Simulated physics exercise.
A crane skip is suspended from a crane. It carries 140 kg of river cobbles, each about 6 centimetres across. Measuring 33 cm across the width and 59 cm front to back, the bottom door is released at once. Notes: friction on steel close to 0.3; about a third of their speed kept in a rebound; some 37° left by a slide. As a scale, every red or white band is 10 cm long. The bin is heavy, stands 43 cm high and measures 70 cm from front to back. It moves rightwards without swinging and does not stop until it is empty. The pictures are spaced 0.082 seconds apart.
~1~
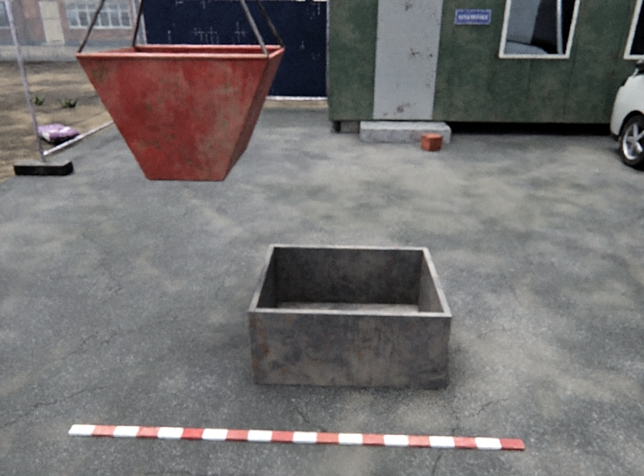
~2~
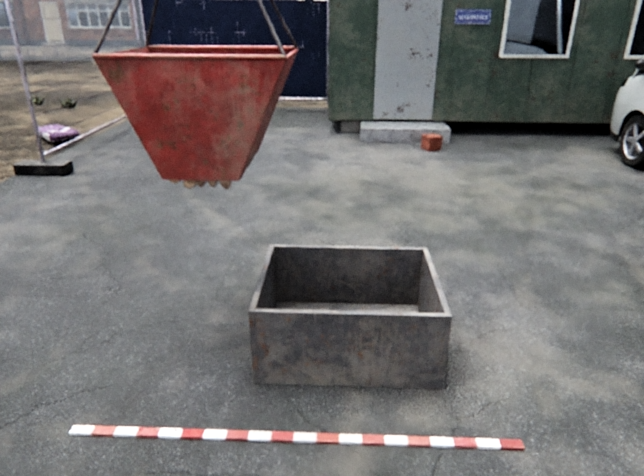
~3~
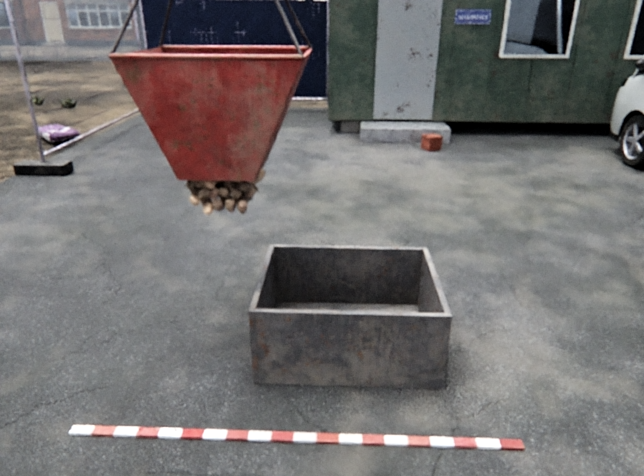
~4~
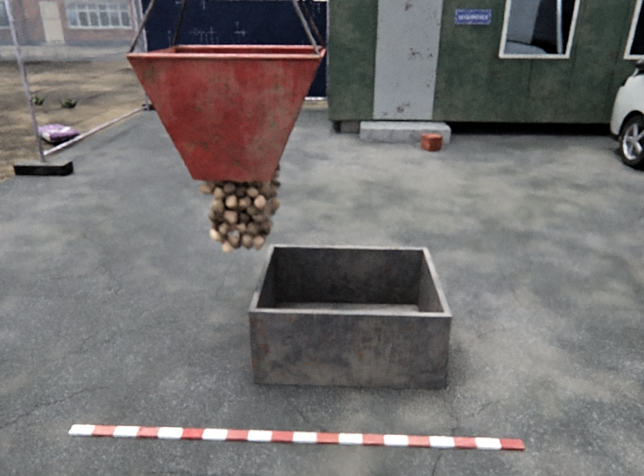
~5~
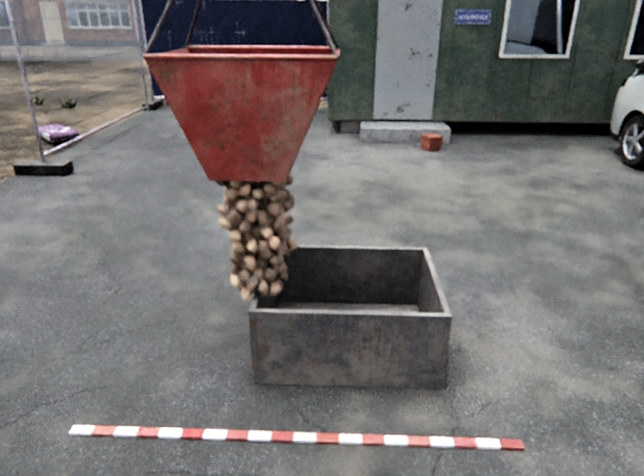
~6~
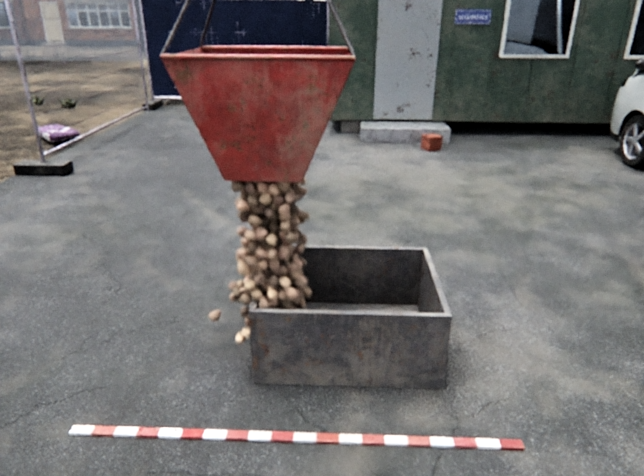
A red skip hanging from a crane drifted right over a paved yard while brown cobbles poured from its bottom in a thickening stream, reaching the left side of an open grey box, a few dropping outside.
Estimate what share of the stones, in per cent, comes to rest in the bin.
Roughly 89 per cent comes to rest in the bin.
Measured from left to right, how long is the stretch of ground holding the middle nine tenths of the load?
Roughly 110 cm.
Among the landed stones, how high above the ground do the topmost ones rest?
About 24 cm above the ground.
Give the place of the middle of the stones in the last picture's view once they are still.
I'd point to somewhere near (328, 325).
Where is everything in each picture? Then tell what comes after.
In the first frame, the outlet is at (184, 169); nothing has dropped yet.
In the second frame, the outlet is at (200, 169); 7 % is out.
In the third frame, the outlet is at (215, 169); 22 % is out, the lowest stones still above the rim at (232, 195), 90 cm up.
In the fourth frame, the outlet is at (231, 169); 41 % is out, the lowest stones still above the rim at (250, 230), 70 cm up.
In the fifth frame, the outlet is at (247, 170); 61 % is out, the lowest stones still above the rim at (258, 268), 46 cm up.
In the sixth frame, the outlet is at (263, 170); 81 % is out, the lowest stones still above the rim at (277, 273), 46 cm up.
Then, 0.3 s after the last picture, 0 % in the crane skip, 11 % falling or lying left of the bin, 89 % falling or lying in the bin; the stones farthest right are at (412, 330).
Then, 0.7 s after the last picture, 0 % in the crane skip, 11 % falling or lying left of the bin, 89 % falling or lying in the bin; the stones farthest right are at (422, 329).
Then, 1.3 s after the last picture, 0 % in the crane skip, 11 % falling or lying left of the bin, 89 % falling or lying in the bin; the stones farthest right are at (423, 331).
Then, 2.2 s after the last picture, 0 % in the crane skip, 11 % falling or lying left of the bin, 89 % falling or lying in the bin; the stones farthest right are at (423, 331).
Then, 4.1 s after the last picture, 0 % in the crane skip, 11 % left of the bin, 89 % in the bin; the stones farthest right are at (423, 331).
